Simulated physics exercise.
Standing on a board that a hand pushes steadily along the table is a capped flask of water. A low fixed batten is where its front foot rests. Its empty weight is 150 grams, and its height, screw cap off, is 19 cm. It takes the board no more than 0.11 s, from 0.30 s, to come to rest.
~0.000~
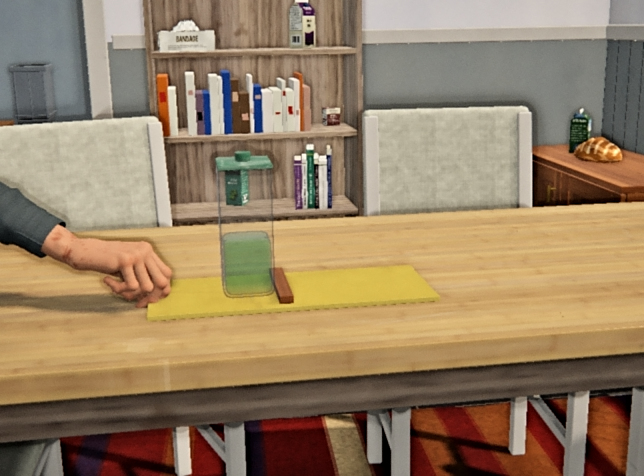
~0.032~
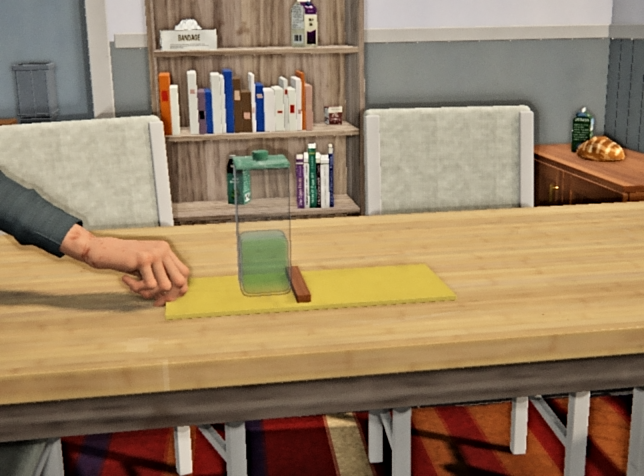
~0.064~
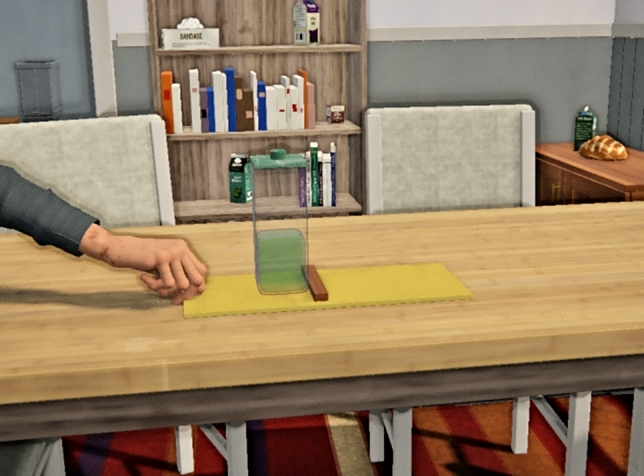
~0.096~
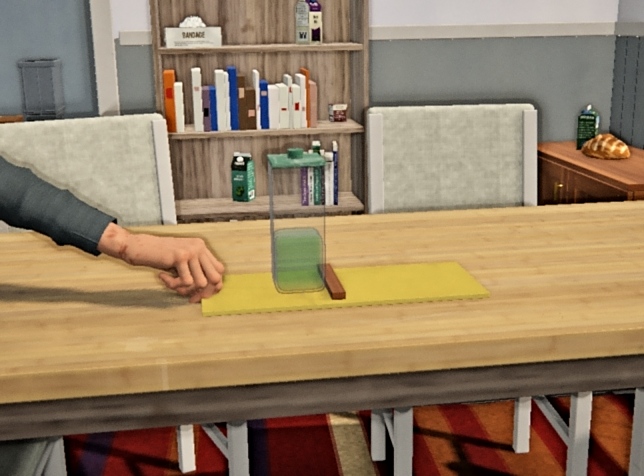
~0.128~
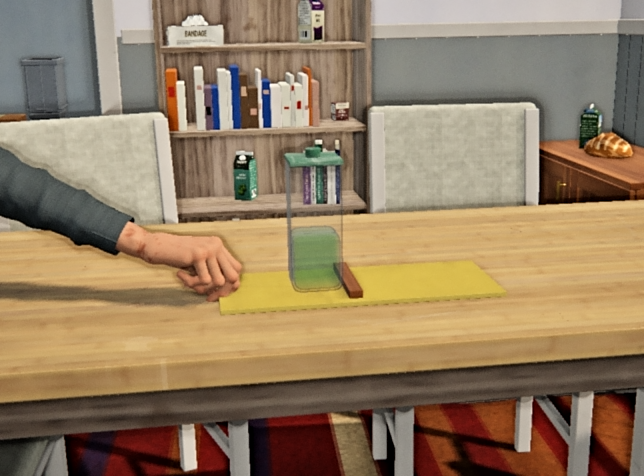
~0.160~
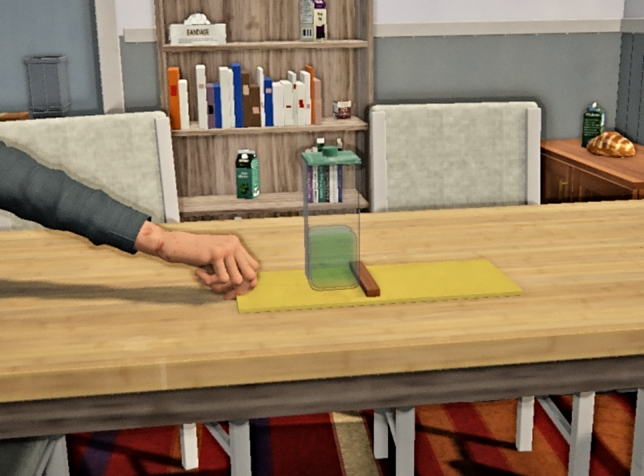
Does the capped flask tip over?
No.
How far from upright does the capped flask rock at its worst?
8°.
After 0.41 s the board moves at 0.00 m/s; the capped flask leans 6°.
After 0.53 s the capped flask leans 5°.
After 0.69 s the capped flask stands where it began.
After 0.91 s the capped flask stands where it began.
In the end the capped flask stands where it began.
